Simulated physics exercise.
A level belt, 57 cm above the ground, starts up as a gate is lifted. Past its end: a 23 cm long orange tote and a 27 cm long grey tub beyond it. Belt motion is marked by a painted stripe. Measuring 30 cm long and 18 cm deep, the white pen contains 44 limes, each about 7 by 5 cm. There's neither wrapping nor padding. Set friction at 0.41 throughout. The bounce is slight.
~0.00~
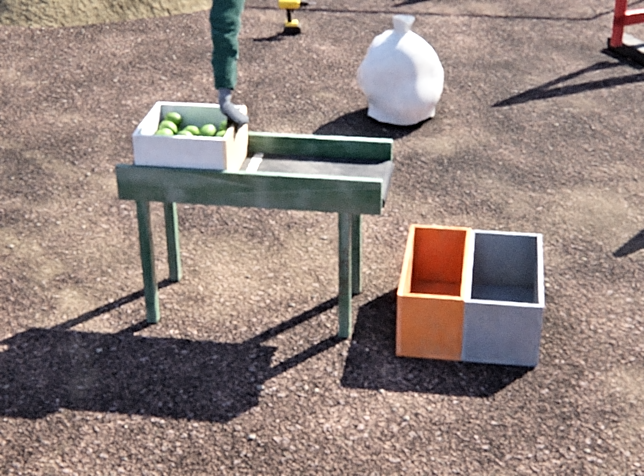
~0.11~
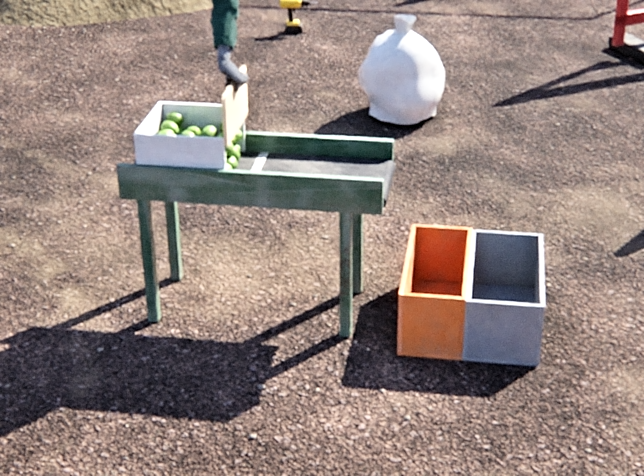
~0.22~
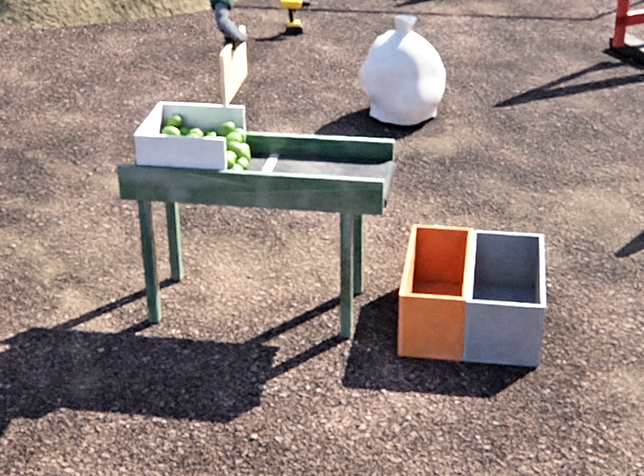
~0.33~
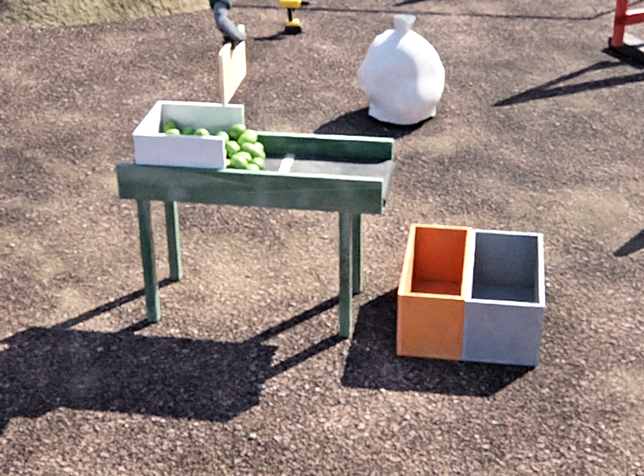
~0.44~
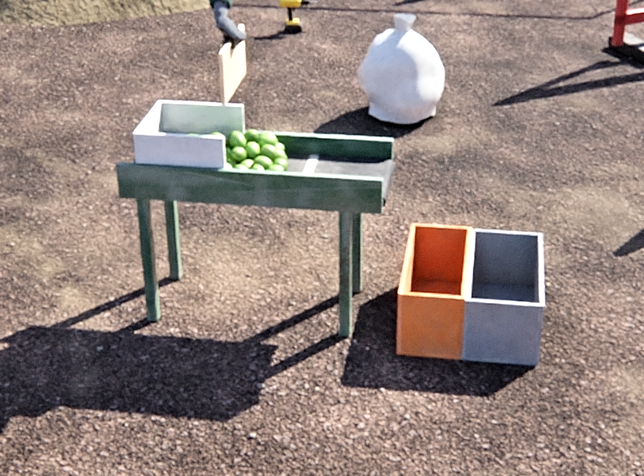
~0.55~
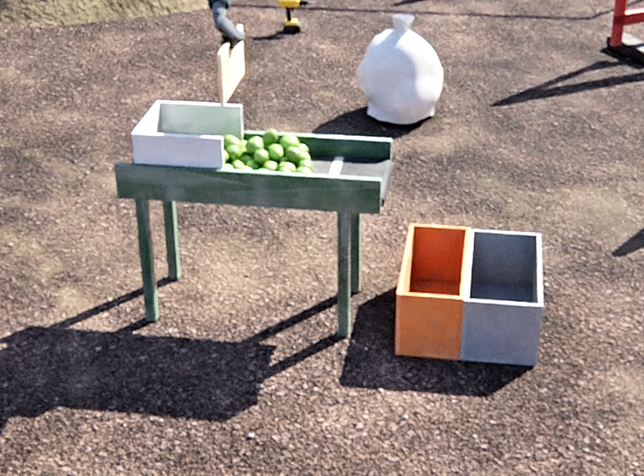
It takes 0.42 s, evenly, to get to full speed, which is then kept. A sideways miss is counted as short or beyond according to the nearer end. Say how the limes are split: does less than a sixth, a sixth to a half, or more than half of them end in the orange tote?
More than half of them end there.
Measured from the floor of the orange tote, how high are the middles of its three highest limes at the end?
It reaches close to 13 cm.
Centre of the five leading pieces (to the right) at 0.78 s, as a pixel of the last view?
They are centred near (358, 165).
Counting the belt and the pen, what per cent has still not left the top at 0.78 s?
Some 100 per cent.
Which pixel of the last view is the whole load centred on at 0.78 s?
Centre estimate - approximately (305, 165).
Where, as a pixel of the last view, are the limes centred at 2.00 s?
Estimated centre in the last picture: (440, 303).
After 0.78 s, 7 still in the white pen and 37 on the belt.
After 1.07 s, 26 on the belt and 18 in the air.
After 1.48 s, 26 in the orange tote, 4 in the grey tub, 6 on the belt and 8 in the air.
Final count (at 2.00 s), 39 in the orange tote and 5 in the grey tub. Asked share, 39 of 44, 89 per cent.
